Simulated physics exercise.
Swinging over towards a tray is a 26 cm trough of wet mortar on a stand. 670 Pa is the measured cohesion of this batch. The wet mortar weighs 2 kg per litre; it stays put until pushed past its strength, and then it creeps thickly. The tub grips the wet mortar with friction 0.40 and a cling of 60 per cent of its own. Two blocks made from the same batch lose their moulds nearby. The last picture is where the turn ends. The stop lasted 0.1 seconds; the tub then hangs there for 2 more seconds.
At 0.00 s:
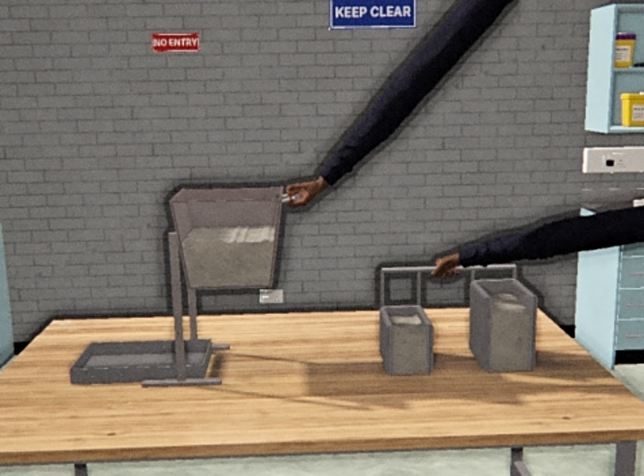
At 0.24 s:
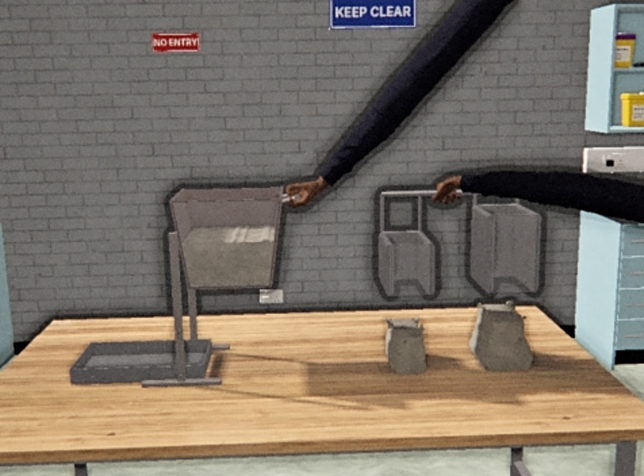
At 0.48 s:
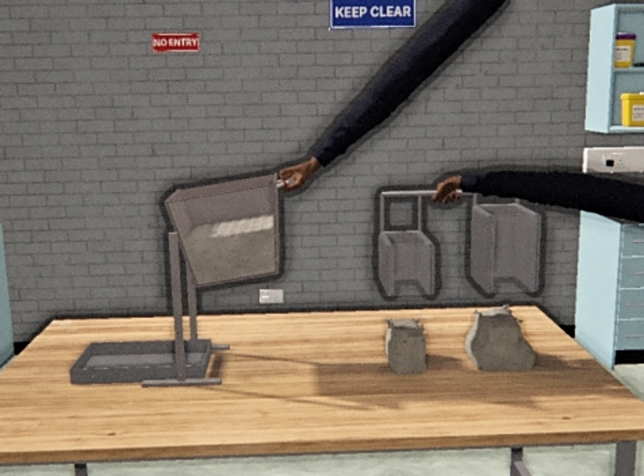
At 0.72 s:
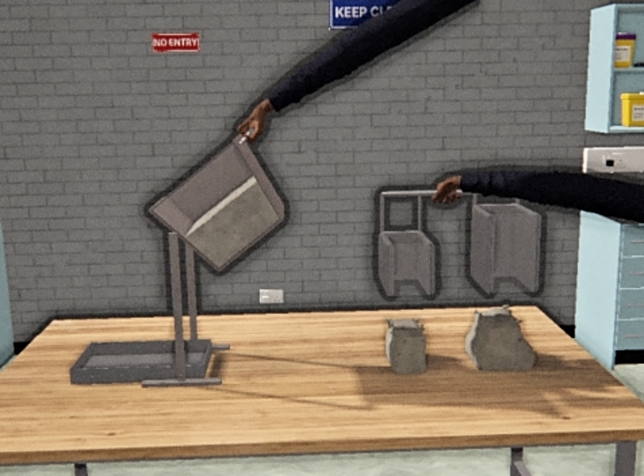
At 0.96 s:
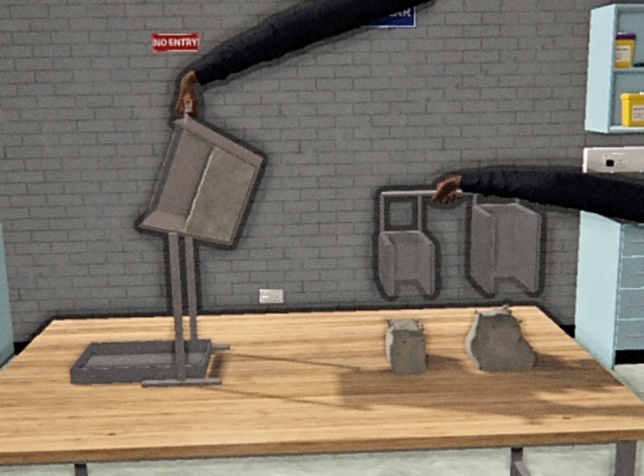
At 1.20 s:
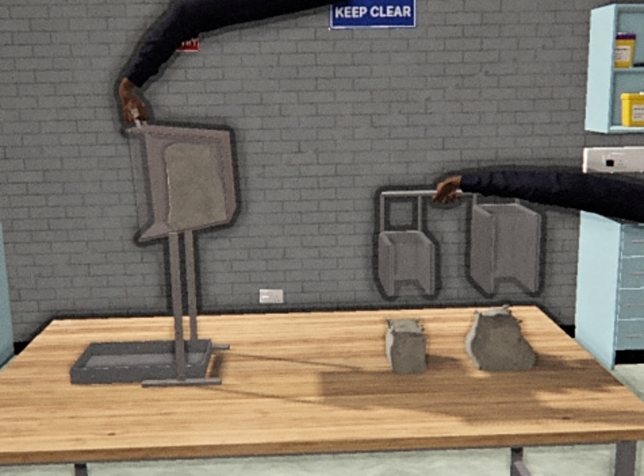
Hands lifting moulds off two grey blocks, the larger slumping, then swinging a trough of wet mortar up and leftward on its stand.
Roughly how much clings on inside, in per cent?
Roughly 54 per cent.
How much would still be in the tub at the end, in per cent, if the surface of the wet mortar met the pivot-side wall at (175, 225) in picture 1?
About 40 %.
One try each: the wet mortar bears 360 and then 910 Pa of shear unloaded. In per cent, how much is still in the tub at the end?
You'd see 45 percent the first time and 55 percent the second.
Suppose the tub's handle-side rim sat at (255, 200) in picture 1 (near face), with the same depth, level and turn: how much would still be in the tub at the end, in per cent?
Some 100 percent would still be in the tub at the end.
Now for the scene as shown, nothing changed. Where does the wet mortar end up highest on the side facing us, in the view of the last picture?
The highest point sits at around (199, 195).
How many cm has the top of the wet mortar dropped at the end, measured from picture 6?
About 14 cm.
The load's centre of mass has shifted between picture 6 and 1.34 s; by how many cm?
About 7 cm.
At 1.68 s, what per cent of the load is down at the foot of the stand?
I reckon around 0 % of it.
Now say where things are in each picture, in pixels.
In the first picture, handle-side rim at (279, 199), tilt 0 degrees; highest point of the wet mortar at (263, 241); test blocks 13 cm, 20 cm high (left to right).
In the second picture, handle-side rim at (279, 199), tilt 0 degrees; highest point of the wet mortar at (263, 241); test blocks 13 cm, 17 cm high (left to right).
In the third picture, handle-side rim at (272, 184), tilt 8 degrees; highest point of the wet mortar at (268, 228); test blocks 13 cm, 15 cm high (left to right).
In the fourth picture, handle-side rim at (233, 142), tilt 38 degrees; highest point of the wet mortar at (253, 183); test blocks 13 cm, 15 cm high (left to right).
In the fifth picture, handle-side rim at (174, 124), tilt 68 degrees; highest point of the wet mortar at (214, 149); test blocks 13 cm, 15 cm high (left to right).
In the sixth picture, handle-side rim at (127, 133), tilt 93 degrees; highest point of the wet mortar at (170, 149); test blocks 13 cm, 15 cm high (left to right).
By 1.34 s, the tub is at 93 degrees and holds 100 %.
By 1.51 s, the tub is at 93 degrees and holds 73 %.
By 1.68 s, the tub is at 93 degrees and holds 56 %.
By 1.85 s, the tub is at 93 degrees and holds 54 %.
By 3.20 s, at the end, the tub is at 93 degrees and holds 54 %.
